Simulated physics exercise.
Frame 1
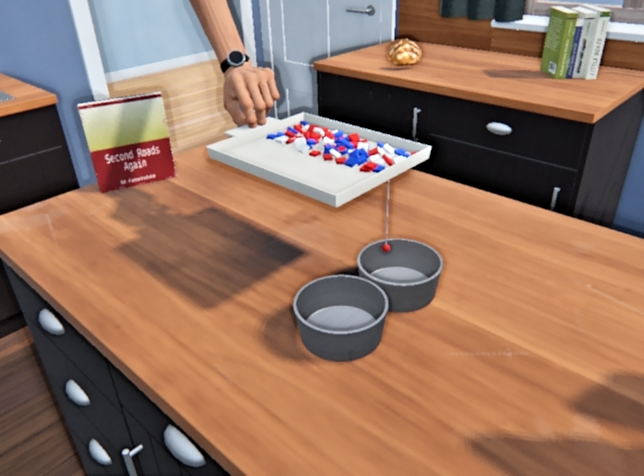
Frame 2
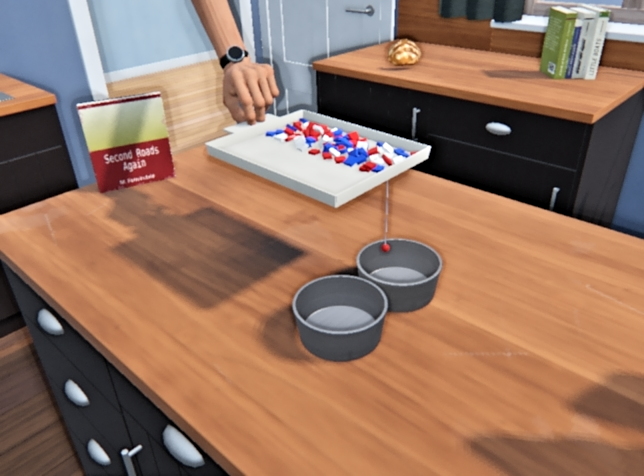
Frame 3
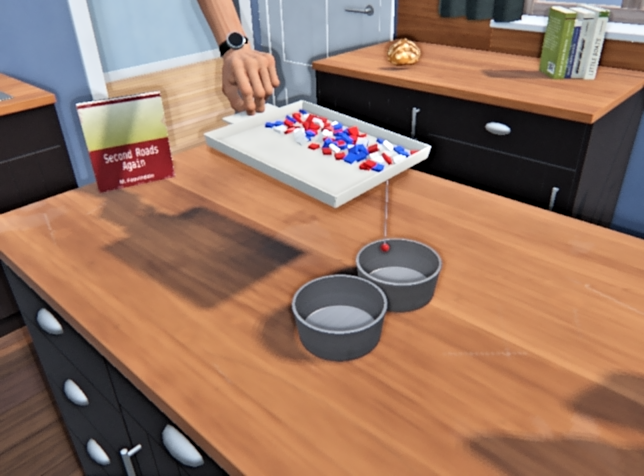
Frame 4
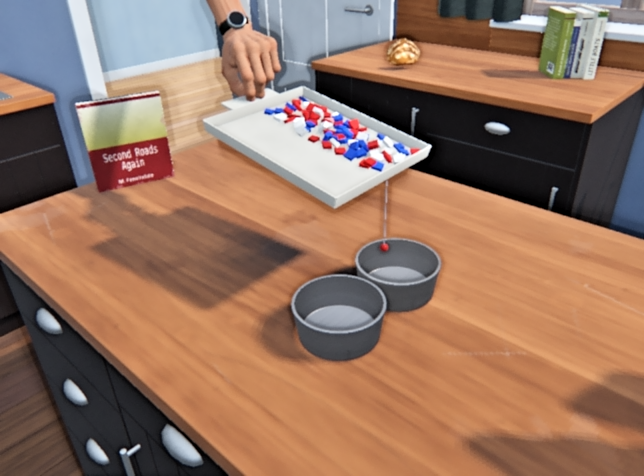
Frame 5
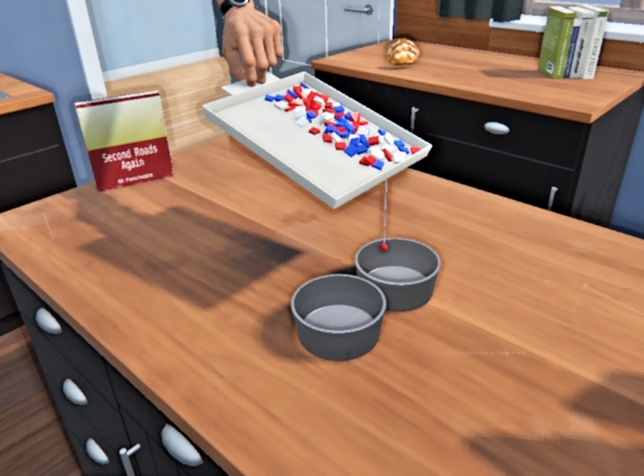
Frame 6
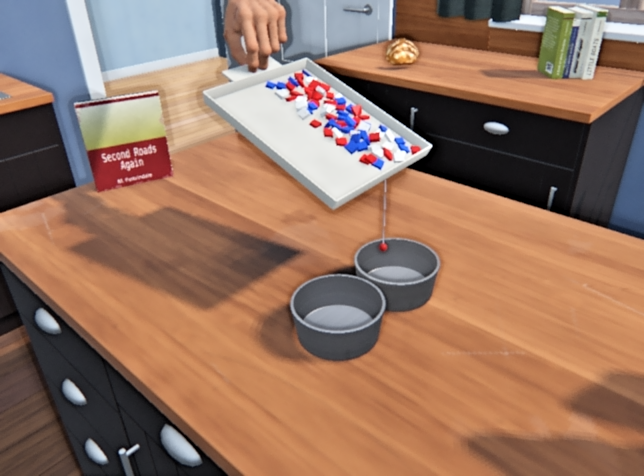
A hand lifted the back of a white tray of loose red, white and blue pieces, tilting it steadily steeper above two gray dishes, while a red bead hung nearly still on its thread.
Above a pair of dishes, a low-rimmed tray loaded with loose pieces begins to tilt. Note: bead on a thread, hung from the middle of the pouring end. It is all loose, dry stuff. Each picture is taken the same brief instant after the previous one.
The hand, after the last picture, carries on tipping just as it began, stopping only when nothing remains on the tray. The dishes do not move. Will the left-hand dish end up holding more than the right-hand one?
No, the right-hand one gets more.
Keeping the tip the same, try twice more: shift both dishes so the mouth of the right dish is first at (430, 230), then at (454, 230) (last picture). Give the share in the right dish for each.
That makes 0 per cent, followed by 0 per cent.
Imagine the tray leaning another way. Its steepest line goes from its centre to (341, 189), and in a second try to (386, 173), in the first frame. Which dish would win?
The first try: The left dish. The second: The right dish.
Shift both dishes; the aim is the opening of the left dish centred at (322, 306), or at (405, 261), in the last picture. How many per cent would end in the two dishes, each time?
Some 40 and then some 50 per cent.
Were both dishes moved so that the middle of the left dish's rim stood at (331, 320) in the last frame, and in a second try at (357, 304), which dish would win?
First try: The rightmost dish. Second try: The rightmost dish.
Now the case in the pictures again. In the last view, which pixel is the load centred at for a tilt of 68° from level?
Roughly at (390, 157).
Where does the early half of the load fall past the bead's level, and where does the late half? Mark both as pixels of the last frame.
Near (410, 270) to start, and near (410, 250) afterwards.
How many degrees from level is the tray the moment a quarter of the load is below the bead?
That happens at close to 90 degrees.
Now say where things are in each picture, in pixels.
Corners of the pouring end (336, 194) and (429, 147), level; middle of the load (341, 146), mosaic tiles; left dish (377, 334); right dish (434, 288); bead on its thread (386, 248), in the first picture.
Corners of the pouring end (336, 195) and (428, 147), level; middle of the load (341, 144), in the second picture.
Corners of the pouring end (336, 195) and (428, 146), tipped barely, lowest at the left corner; middle of the load (340, 139), in the third picture.
Corners of the pouring end (336, 196) and (429, 146), tipped a little, lowest at the left corner; middle of the load (341, 132), in the fourth picture.
Corners of the pouring end (336, 198) and (429, 145), tipped clearly, lowest at the left corner; middle of the load (342, 125), in the fifth picture.
Corners of the pouring end (336, 199) and (430, 145), tipped clearly, lowest at the left corner; middle of the load (343, 118); left dish (374, 334); right dish (431, 287), in the sixth picture.
Just after the last frame, tray tipped steeply; almost all on the tray; just a few in the air.
A moment on, tray tipped past a quarter turn; roughly a quarter on the tray; about a tenth in the left dish; about a tenth in the right dish; roughly a third outside both; roughly a quarter in the air.
Further on, tray tipped past a quarter turn; about a tenth in the left dish; roughly a third in the right dish; roughly half outside both.
When it is over, tray tipped past a quarter turn; about a tenth in the left dish; roughly a third in the right dish; roughly half outside both.
